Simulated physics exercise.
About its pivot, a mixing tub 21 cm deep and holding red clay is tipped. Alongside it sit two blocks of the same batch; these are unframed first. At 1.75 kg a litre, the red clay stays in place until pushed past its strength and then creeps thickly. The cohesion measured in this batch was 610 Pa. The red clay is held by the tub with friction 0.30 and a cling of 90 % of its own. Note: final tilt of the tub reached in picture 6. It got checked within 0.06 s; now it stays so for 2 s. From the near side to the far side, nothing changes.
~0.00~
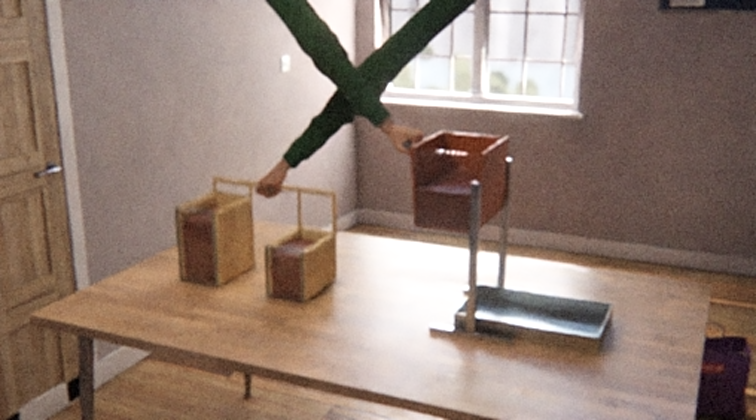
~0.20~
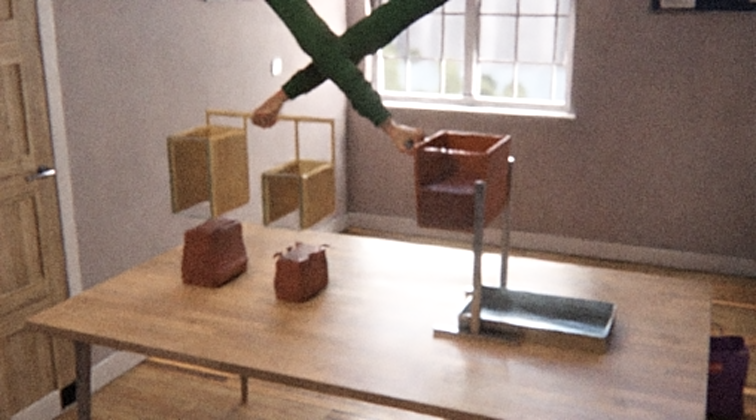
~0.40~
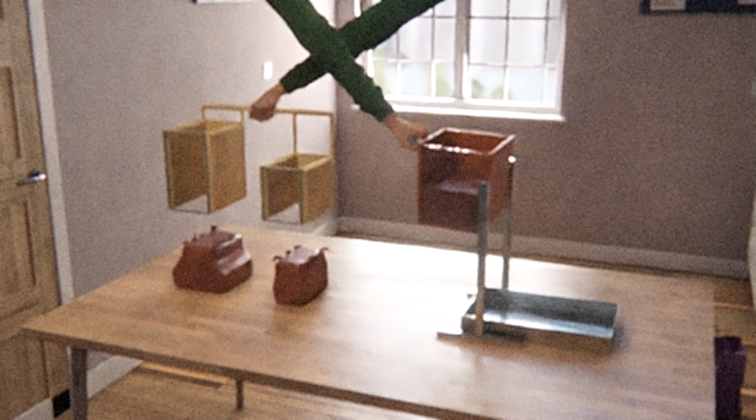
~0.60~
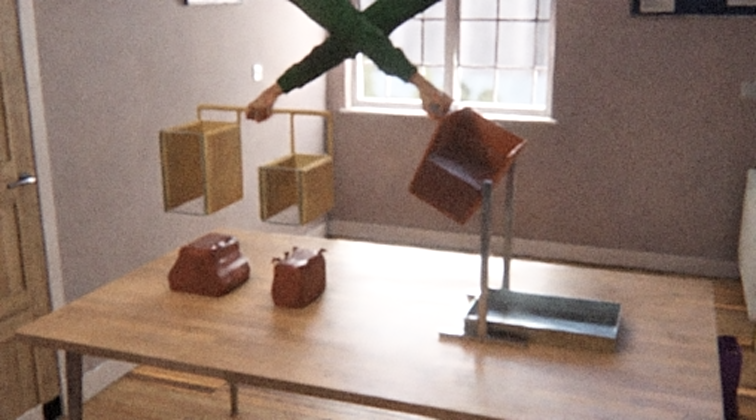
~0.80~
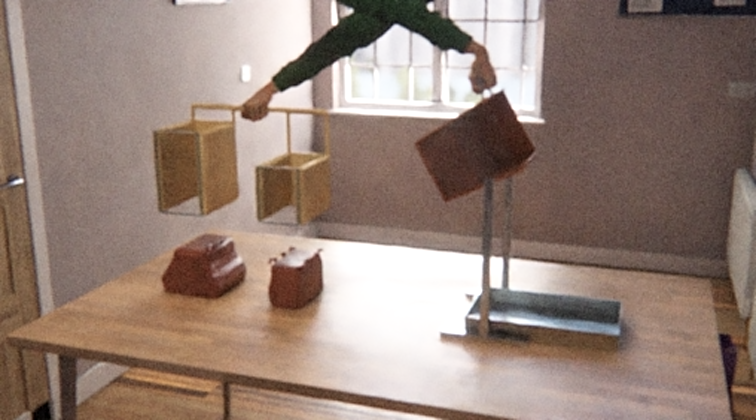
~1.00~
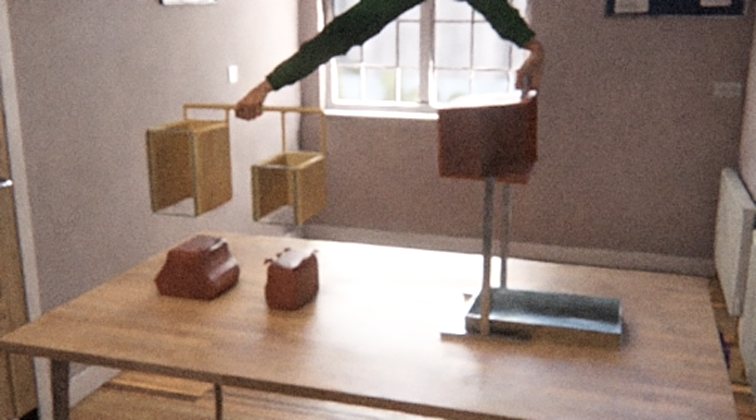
Two green-sleeved arms, crossed at first, reach over a wooden table in a room with a window, seen from slightly above, one hand on a yellow double frame at left, the other on a reddish-brown tub on a grey stand above a tray. The frame lifts off two red clay blocks, and the larger left one slumps. The tub then turns over toward the right as the arms uncross and the view drifts slightly.
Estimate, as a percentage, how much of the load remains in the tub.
I would say about 100 per cent remains in the tub.
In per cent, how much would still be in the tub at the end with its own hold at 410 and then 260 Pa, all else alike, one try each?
In order: Around 100 % and around 90 %.
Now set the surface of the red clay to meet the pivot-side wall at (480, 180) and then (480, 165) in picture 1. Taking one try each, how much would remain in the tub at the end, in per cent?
Respectively 100 percent and 100 percent.
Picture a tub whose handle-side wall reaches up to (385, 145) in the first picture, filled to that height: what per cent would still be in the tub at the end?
The tub would end up holding some 65 % of it.
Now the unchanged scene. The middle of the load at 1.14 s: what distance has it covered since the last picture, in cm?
Around 0 cm.
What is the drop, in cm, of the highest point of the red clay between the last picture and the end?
About 0 cm.
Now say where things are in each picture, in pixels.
In the first frame, handle-side rim at (414, 148), tilt 0 degrees; crest of the red clay at (468, 195); block heights 21 cm, 13 cm (left to right).
In the second frame, handle-side rim at (417, 148), tilt 0 degrees; crest of the red clay at (472, 194); block heights 19 cm, 13 cm (left to right).
In the third frame, handle-side rim at (421, 145), tilt 3 degrees; crest of the red clay at (422, 186); block heights 15 cm, 13 cm (left to right).
In the fourth frame, handle-side rim at (444, 119), tilt 28 degrees; crest of the red clay at (429, 159); block heights 15 cm, 13 cm (left to right).
In the fifth frame, handle-side rim at (486, 102), tilt 60 degrees; crest of the red clay at (447, 127); block heights 15 cm, 13 cm (left to right).
In the sixth frame, handle-side rim at (525, 106), tilt 87 degrees; crest of the red clay at (475, 111); block heights 15 cm, 13 cm (left to right).
After 1.14 s, the tub is at 87 degrees and holds 100 %.
After 1.31 s, the tub is at 87 degrees and holds 100 %.
After 1.48 s, the tub is at 87 degrees and holds 100 %.
After 1.65 s, the tub is at 87 degrees and holds 100 %.
After 3.00 s, the tub is at 87 degrees and holds 100 %.
